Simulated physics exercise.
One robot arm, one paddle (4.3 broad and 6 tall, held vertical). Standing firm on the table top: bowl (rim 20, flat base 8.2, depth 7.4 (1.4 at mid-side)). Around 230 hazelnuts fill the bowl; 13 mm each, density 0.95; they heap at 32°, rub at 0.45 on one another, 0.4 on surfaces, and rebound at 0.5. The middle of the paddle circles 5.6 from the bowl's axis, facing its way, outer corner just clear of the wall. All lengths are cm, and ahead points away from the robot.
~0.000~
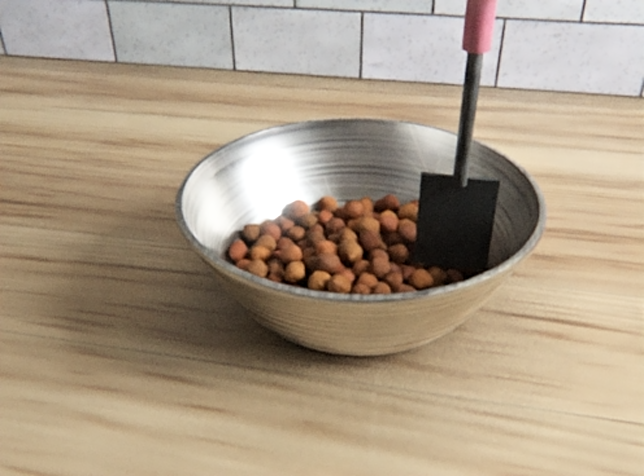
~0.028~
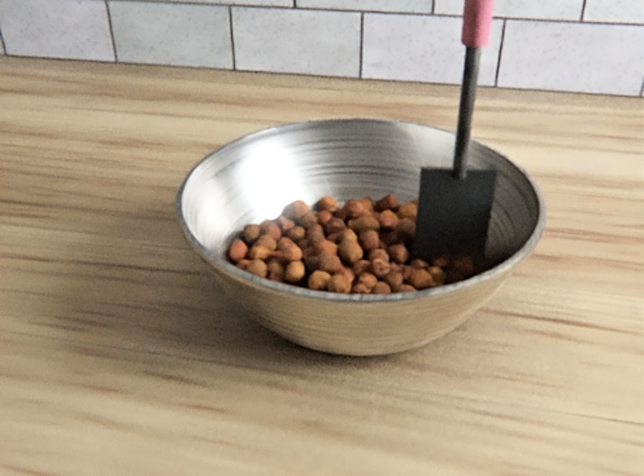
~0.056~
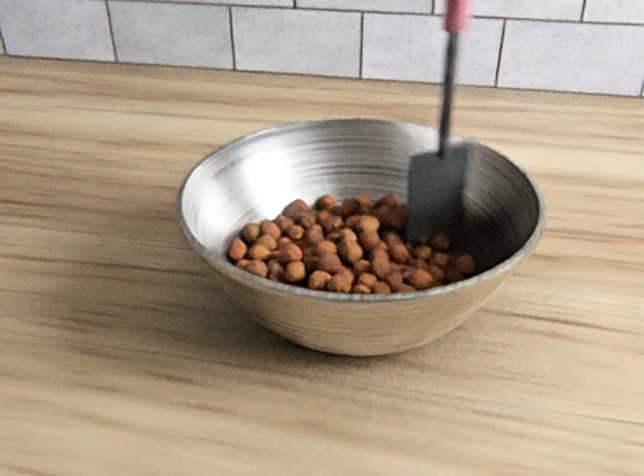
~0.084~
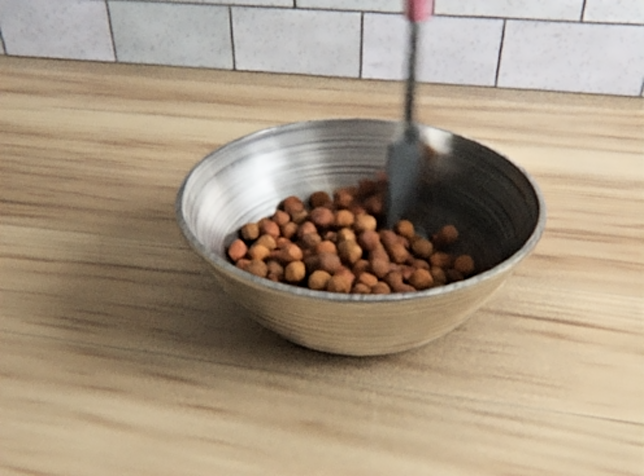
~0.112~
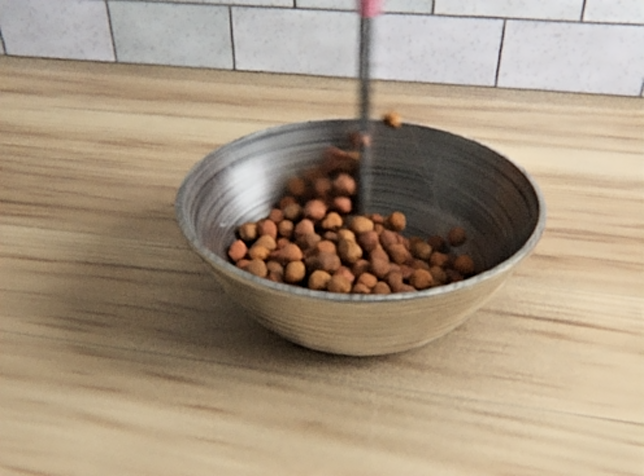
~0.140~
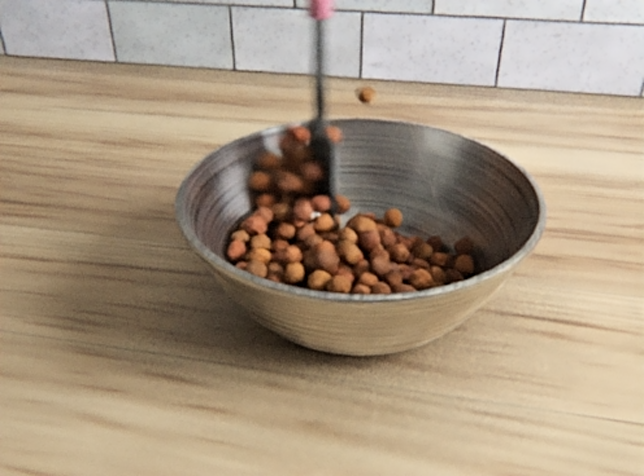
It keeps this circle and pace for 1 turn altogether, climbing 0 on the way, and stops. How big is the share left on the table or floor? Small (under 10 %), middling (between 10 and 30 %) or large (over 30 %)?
Answer: Middling; between 10 and 30 % of the hazelnuts finish on the table or floor.
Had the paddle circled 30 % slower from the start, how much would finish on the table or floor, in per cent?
In that case some 10 per cent.
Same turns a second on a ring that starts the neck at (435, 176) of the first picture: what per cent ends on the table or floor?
About 20 per cent.
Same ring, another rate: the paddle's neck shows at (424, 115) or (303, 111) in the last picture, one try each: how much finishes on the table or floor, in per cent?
About 0 and 20 per cent.
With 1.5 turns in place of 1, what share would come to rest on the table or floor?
In that case some 25 per cent.
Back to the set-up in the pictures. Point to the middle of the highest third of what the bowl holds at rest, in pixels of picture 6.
At about (400, 237).
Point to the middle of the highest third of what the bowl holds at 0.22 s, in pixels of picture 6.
At about (284, 273).
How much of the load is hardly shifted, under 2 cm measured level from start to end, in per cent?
About 45 per cent.
After 0.22 s, 211° round, highest piece 10 above the table; 223 in the bowl, 5 in flight or on the tool.
After 0.30 s, 296° round, highest piece 14 above the table; 210 in the bowl, 2 on the table or floor, 16 in flight or on the tool.
After 0.54 s, 0° round, highest piece 8 above the table; 191 in the bowl, 35 on the table or floor, 2 in flight or on the tool.
After 1.24 s, 0° round, highest piece 5 above the table; 191 in the bowl, 37 on the table or floor.
At rest, 191 in the bowl, 37 on the table or floor. That is 16 % on the table or floor.
